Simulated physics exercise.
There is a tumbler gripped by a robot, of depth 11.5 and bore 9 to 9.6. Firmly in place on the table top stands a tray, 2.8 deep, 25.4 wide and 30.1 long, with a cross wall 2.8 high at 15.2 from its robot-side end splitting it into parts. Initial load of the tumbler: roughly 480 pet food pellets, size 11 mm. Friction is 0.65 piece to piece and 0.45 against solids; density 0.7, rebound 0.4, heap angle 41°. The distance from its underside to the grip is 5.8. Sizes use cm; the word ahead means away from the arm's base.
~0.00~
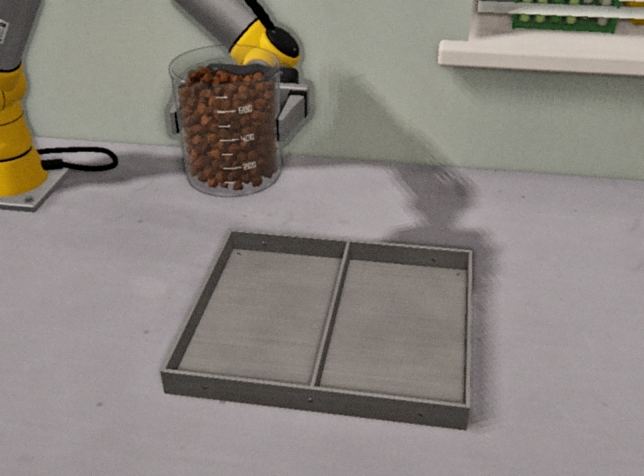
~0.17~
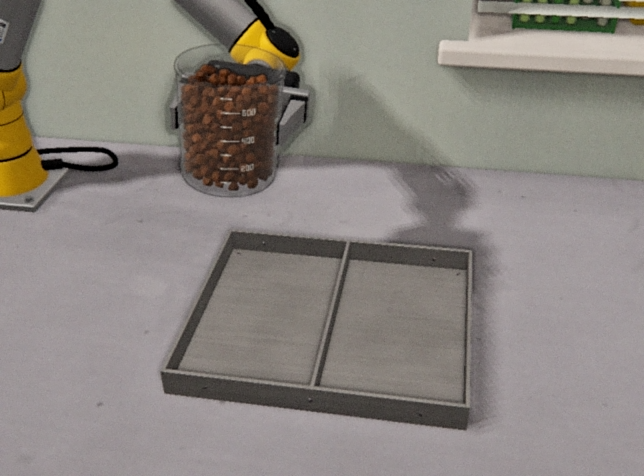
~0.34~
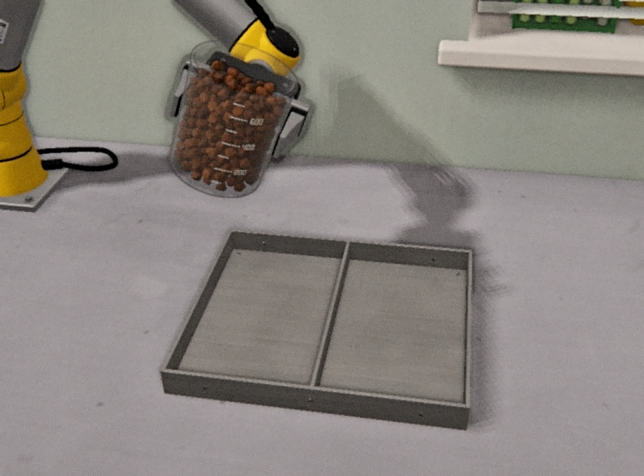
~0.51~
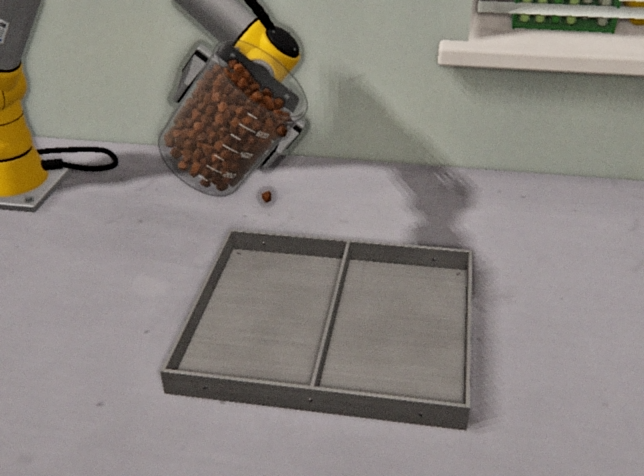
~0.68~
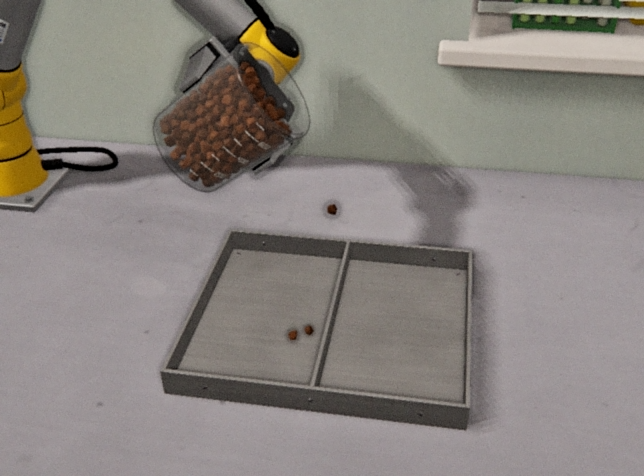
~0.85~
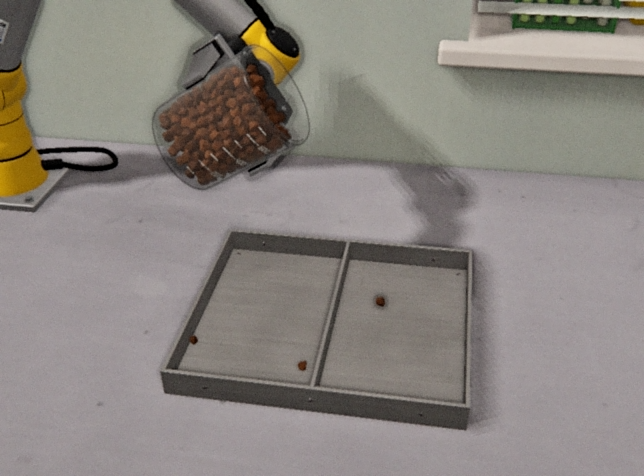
At the start, a robot arm holds a clear tumbler full of brown pellets upright behind an empty grey tray split by a cross wall. The arm tilts the tumbler steadily toward the right, and a few pellets drop out, landing and scattering in both parts of the tray.
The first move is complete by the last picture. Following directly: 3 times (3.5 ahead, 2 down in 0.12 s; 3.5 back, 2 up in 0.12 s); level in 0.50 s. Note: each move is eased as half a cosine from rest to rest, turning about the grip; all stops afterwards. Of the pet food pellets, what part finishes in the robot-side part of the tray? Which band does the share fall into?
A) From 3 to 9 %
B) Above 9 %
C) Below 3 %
Below 3 % (C).
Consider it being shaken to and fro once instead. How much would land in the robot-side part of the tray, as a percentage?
Roughly 0 percent.
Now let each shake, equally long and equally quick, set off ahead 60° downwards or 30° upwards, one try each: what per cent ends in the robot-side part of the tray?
You'd get some 0 per cent with the first setting and some 5 per cent with the second.
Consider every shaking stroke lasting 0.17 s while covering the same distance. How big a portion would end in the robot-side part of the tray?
In that case about 0 in a hundred.
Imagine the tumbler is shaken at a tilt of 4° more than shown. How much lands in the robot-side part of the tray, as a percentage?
0 %.
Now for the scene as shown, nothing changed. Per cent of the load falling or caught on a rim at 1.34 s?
My guess is some 1 in a hundred.
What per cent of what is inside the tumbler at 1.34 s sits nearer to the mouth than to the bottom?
Something like 40 percent sits in that half.
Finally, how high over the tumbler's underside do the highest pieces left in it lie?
Around 12.0 cm above the underside.
After 1.34 s, tilted 57° forward, highest piece 28 above the table; 453 in the tumbler, 23 in the far-side part, 3 in the robot-side part, 3 in flight or on a rim.
After 1.83 s, tilted 27° forward, highest piece 28 above the table; 449 in the tumbler, 28 in the far-side part, 5 in the robot-side part.
After 2.27 s, level, highest piece 31 above the table; 449 in the tumbler, 28 in the far-side part, 5 in the robot-side part.
After 3.32 s, level, highest piece 31 above the table; 449 in the tumbler, 28 in the far-side part, 5 in the robot-side part.
In the end, 449 in the tumbler, 28 in the far-side part, 5 in the robot-side part. That is 1 % in the robot-side part of the tray.
